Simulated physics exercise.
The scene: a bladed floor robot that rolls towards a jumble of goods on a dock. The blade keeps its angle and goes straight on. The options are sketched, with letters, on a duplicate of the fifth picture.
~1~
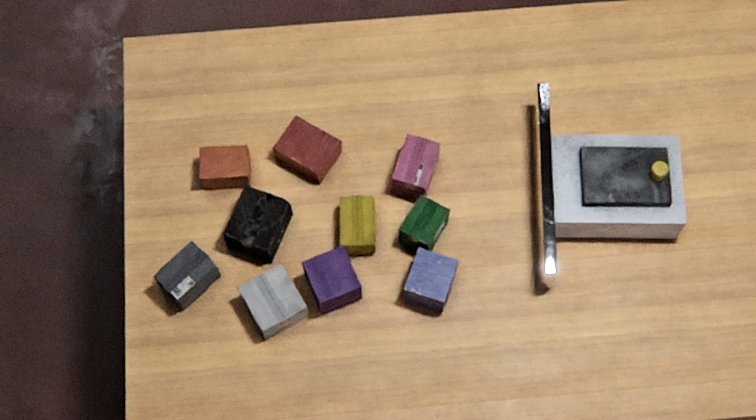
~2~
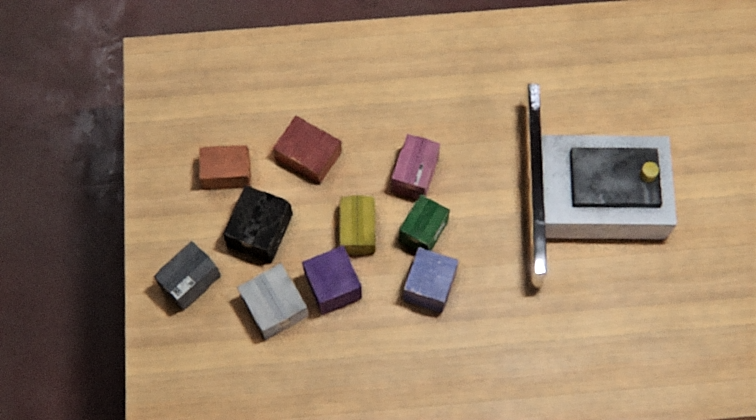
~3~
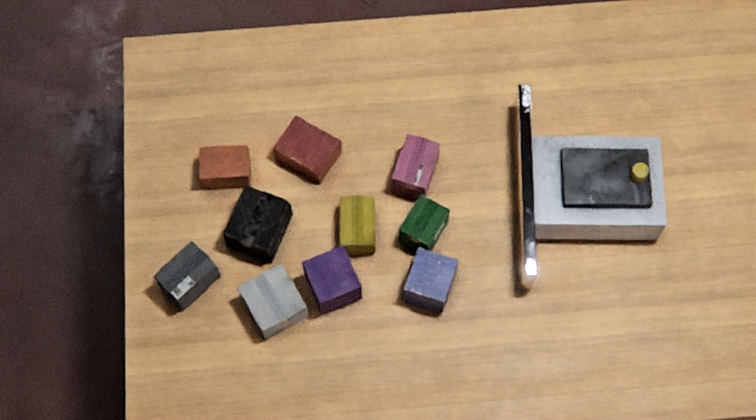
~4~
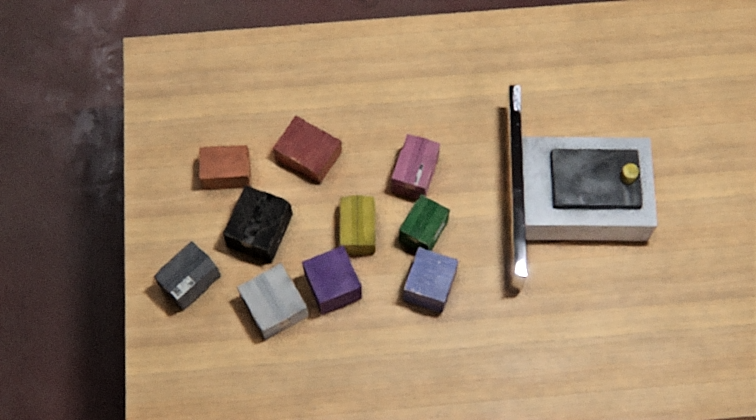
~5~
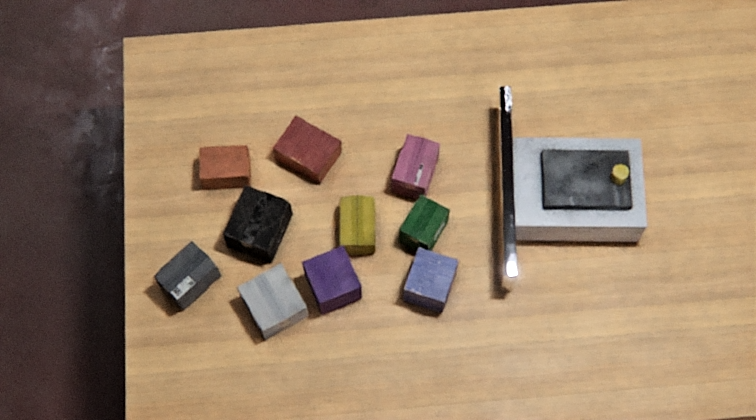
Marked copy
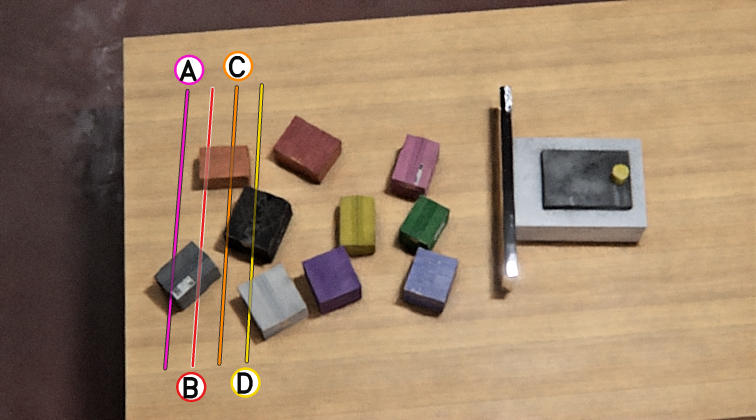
A grey robot with a dark top, a yellow knob and an upright blade on its left side rolls slowly left across a pale wooden surface, seen from above by a still camera. Ahead of it, on the left, lie scattered blocks: orange, red and pink above, black, yellow and green between, dark grey, white, purple and blue below. The robot edges steadily nearer while every block stays still.
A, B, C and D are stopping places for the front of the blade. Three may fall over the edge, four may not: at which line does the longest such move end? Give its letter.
It should halt at B.
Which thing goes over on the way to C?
The grey parcel goes over.
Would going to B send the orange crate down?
By then, no.
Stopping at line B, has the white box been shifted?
Yes.
On the marked copy, A at (177, 223); B at (203, 221); C at (228, 219); D at (255, 217).
Following B. Soon after the start, robot (470, 187); blue crate (369, 289); purple crate (323, 279).
Later, robot (359, 196); grey parcel (162, 277); white box (181, 325).
In the end, robot (274, 203); grey parcel over the edge; black box over the edge; two fallen.
As for the rest, A drops six; C is within the limit but short; D is within the limit but short.
